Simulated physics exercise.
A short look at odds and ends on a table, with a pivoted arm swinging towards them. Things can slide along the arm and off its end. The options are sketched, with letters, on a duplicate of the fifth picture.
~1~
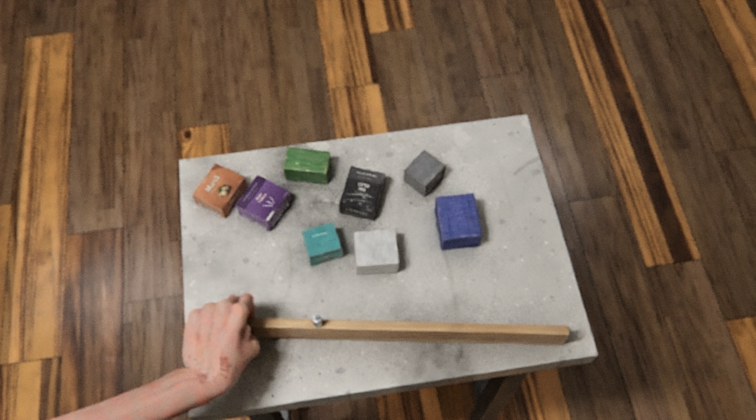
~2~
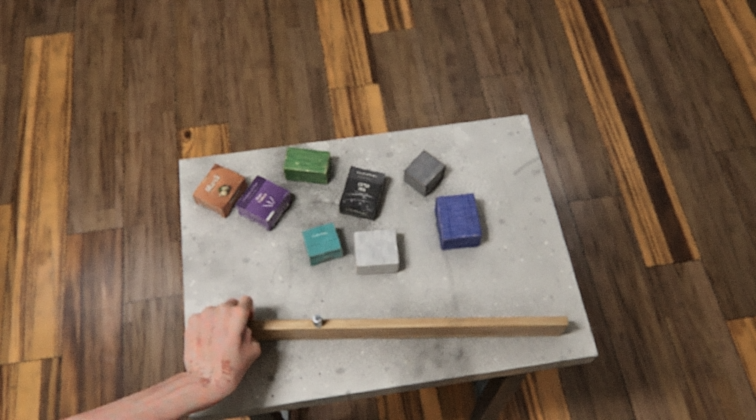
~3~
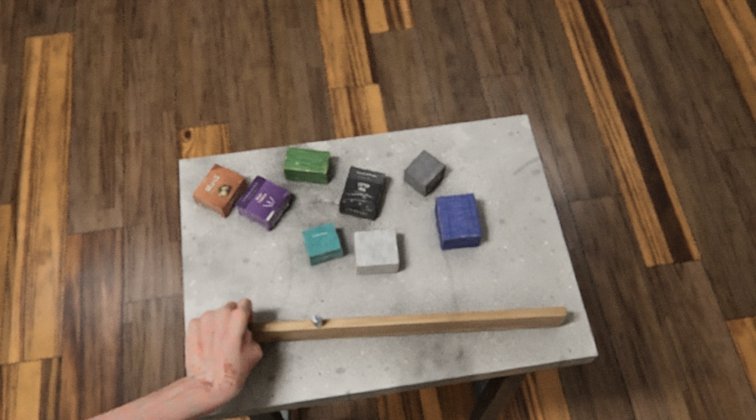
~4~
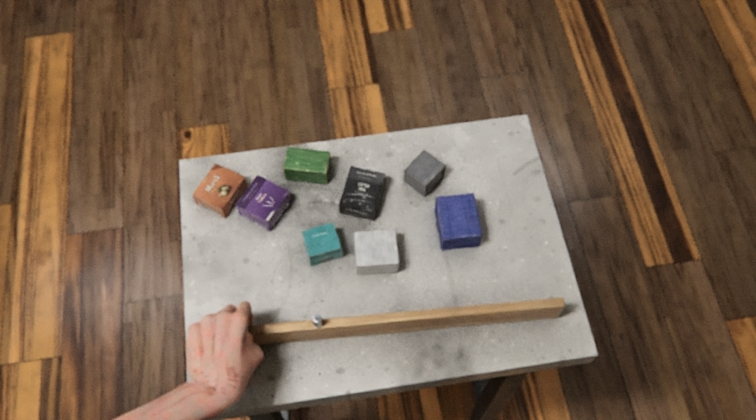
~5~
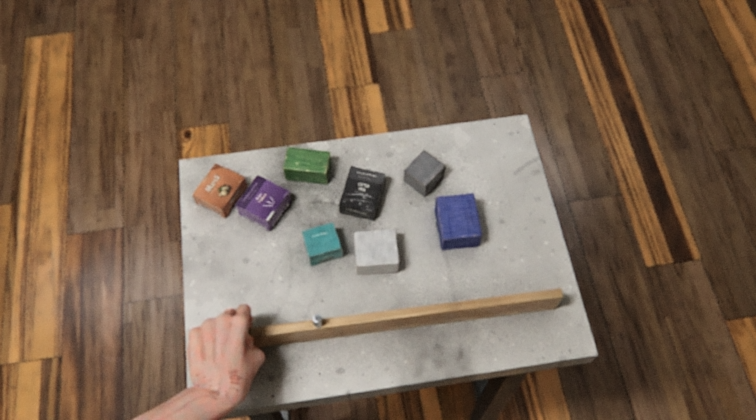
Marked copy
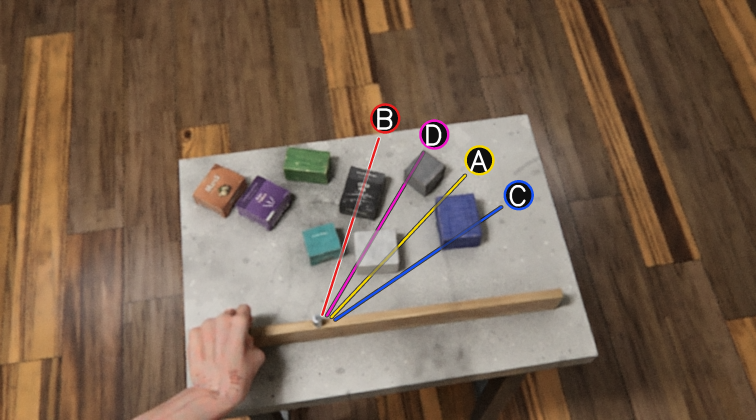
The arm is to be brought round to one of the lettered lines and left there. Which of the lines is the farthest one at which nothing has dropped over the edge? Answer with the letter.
Nothing falls up to D.
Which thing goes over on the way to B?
It is the grey block.
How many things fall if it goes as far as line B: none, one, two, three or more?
In all, one.
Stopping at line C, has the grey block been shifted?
By then, no.
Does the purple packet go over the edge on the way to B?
No.
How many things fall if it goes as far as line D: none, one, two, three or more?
The count is none.
On the marked copy, A at (401, 243); B at (352, 221); C at (421, 261); D at (378, 230).
With D. Early on, arm (431, 268); green block (308, 166); orange box (221, 190).
Further on, arm (404, 237); grey block (402, 159); blue block (419, 190).
At the end, arm (379, 221); grey block (365, 138); green block (296, 163); nothing has fallen.
As for the rest, A is safe but short; B drops the grey block; C is safe but short.
